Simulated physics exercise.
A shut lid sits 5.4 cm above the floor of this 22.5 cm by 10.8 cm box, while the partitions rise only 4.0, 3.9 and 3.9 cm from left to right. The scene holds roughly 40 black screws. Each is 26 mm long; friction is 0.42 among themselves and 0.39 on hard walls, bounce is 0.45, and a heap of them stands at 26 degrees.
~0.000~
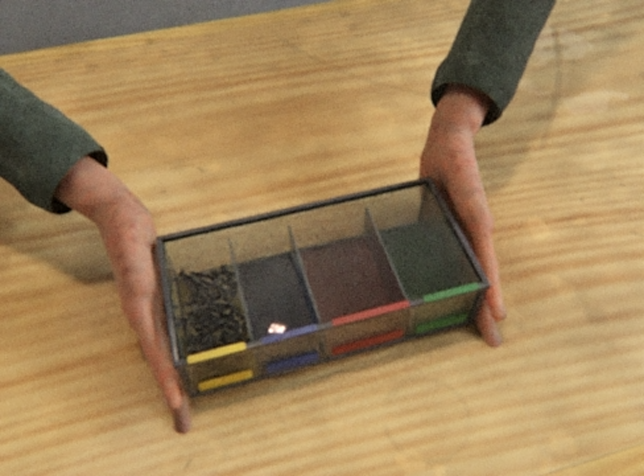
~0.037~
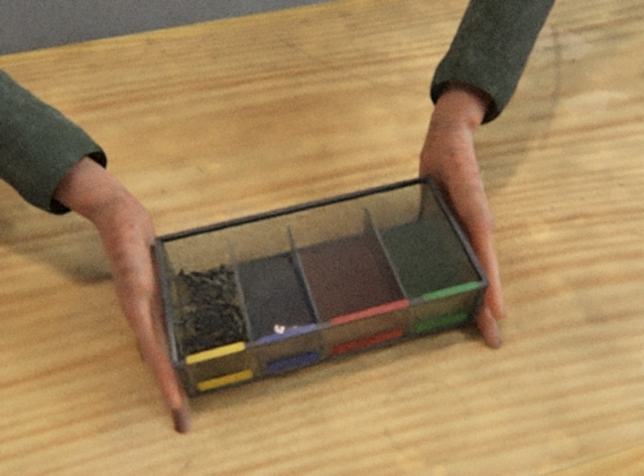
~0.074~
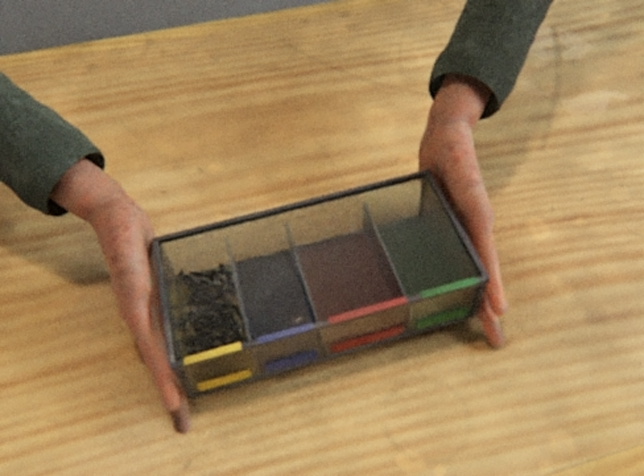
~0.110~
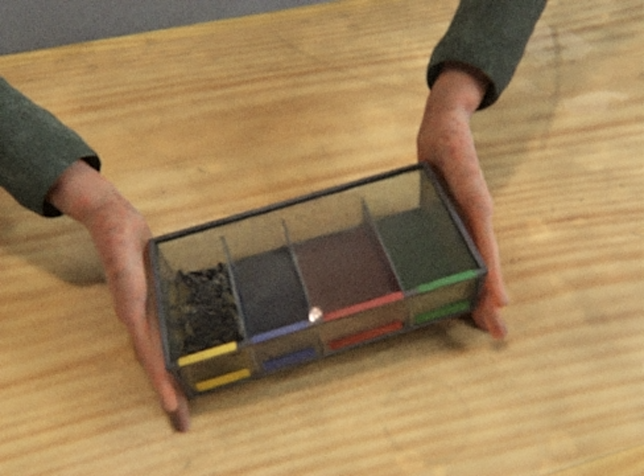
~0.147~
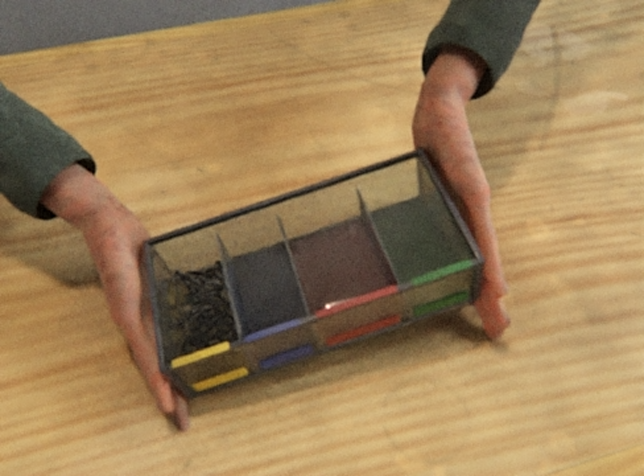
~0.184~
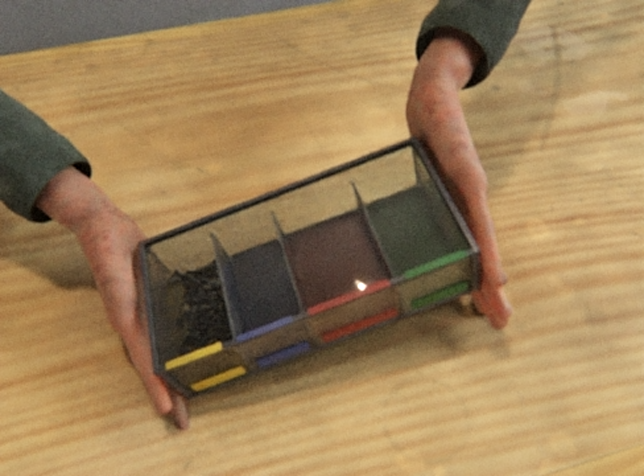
A clear divided box, held at both ends by two hands above a wooden table, sits nearly level with black screws heaped in its yellow-marked left compartment. The right hand then raises its end, slanting the box gradually down toward the left, while the dark pile stays in the yellow section.
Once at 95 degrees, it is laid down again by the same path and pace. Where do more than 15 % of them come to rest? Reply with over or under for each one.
Red: Under, blue: Under, green: Under, yellow: Over.
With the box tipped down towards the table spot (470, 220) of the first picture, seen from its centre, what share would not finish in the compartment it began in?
Roughly 20 percent of them.
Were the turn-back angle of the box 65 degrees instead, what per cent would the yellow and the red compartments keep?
Then yellow would end with 100 per cent and red with 0 per cent.
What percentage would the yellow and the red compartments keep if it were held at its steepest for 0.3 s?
In per cent: Yellow 100, red 0.
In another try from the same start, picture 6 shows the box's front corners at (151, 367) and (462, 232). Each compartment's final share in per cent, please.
You'd see red at 0 percent, blue at 0, green at 0 and yellow at 100 percent.
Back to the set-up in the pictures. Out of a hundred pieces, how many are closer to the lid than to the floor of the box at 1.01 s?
10 per cent, give or take.
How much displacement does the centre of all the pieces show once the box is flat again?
1.0 cm.
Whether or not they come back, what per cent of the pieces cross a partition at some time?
0 %, roughly.
After 1.01 s, tilt 95 degrees; yellow 100 %.
After 1.56 s, tilt 43 degrees; yellow 100 %.
Then, at 2.17 s, tilt 0 degrees; yellow 100 %.
In the end, at 2.6 s, red 0 %, blue 0 %, green 0 %, yellow 100 %.
